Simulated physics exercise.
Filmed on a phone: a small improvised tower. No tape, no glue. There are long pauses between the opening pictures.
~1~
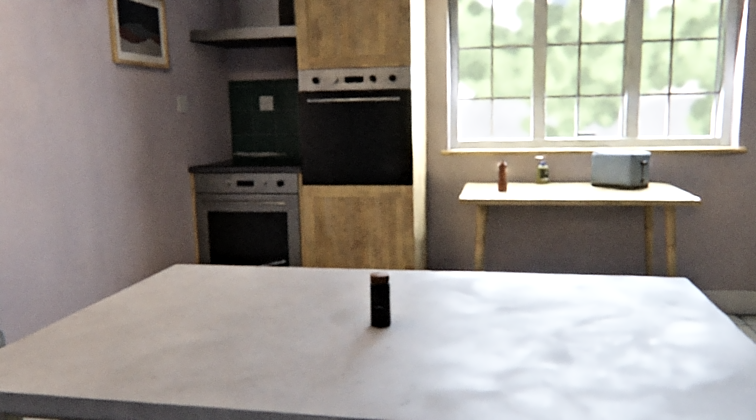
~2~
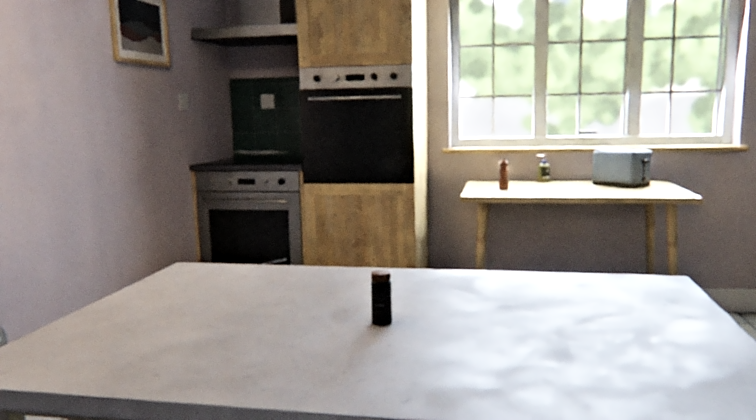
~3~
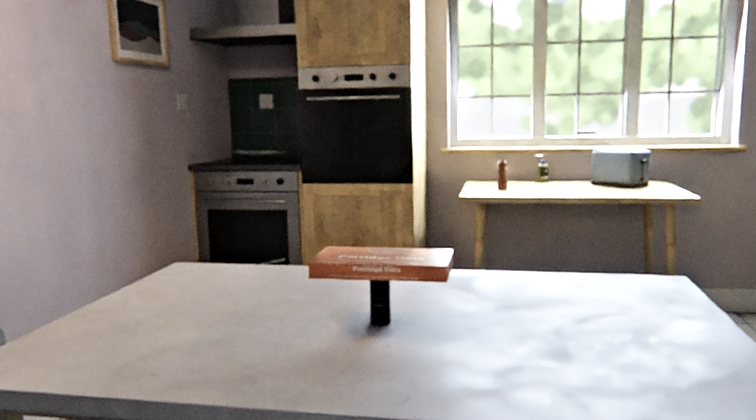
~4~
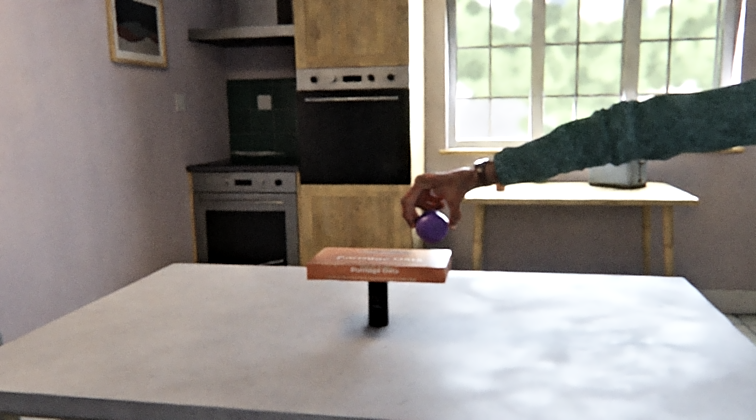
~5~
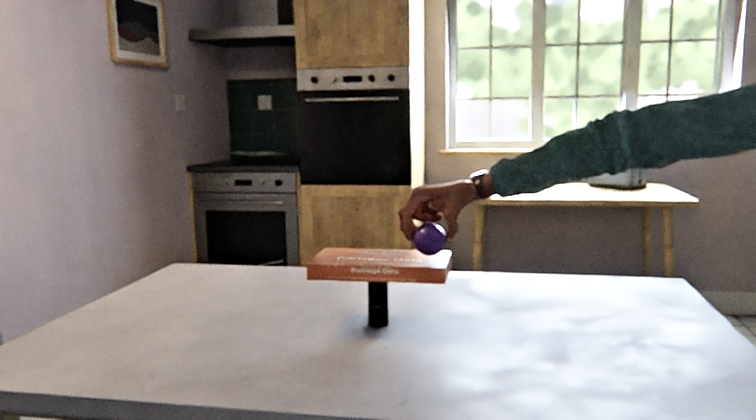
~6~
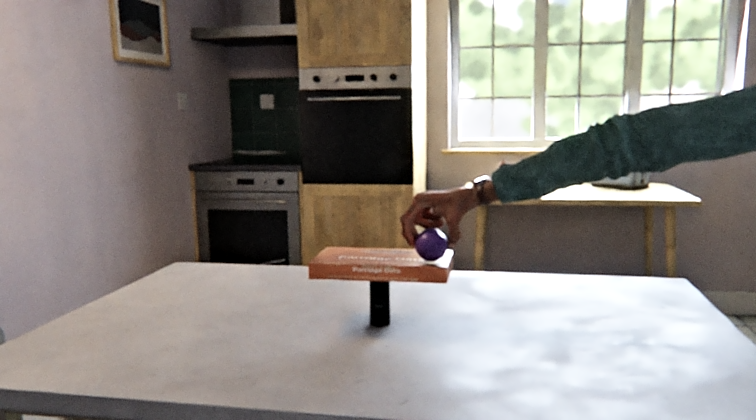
A hand in a green sleeve came in from the right and lowered a purple onion onto the right side of an orange box, which had appeared on top of a small black shaker.
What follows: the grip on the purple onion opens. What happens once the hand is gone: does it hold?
Outcome: The stack loses its balance.
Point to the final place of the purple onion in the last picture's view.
Near (474, 321).
Then, 0.40 s after the last picture, purple onion now fallen; orange packet tipped 52° from how it was.
Then, 0.70 s after the last picture, orange packet now fallen; black shaker tipped 68° from how it was.
Then, 0.90 s after the last picture, black shaker now fallen.
By the end, fallen, black shaker, purple onion and orange packet. Seen from the same camera at the end, purple onion near (474, 321). The stack comes apart.
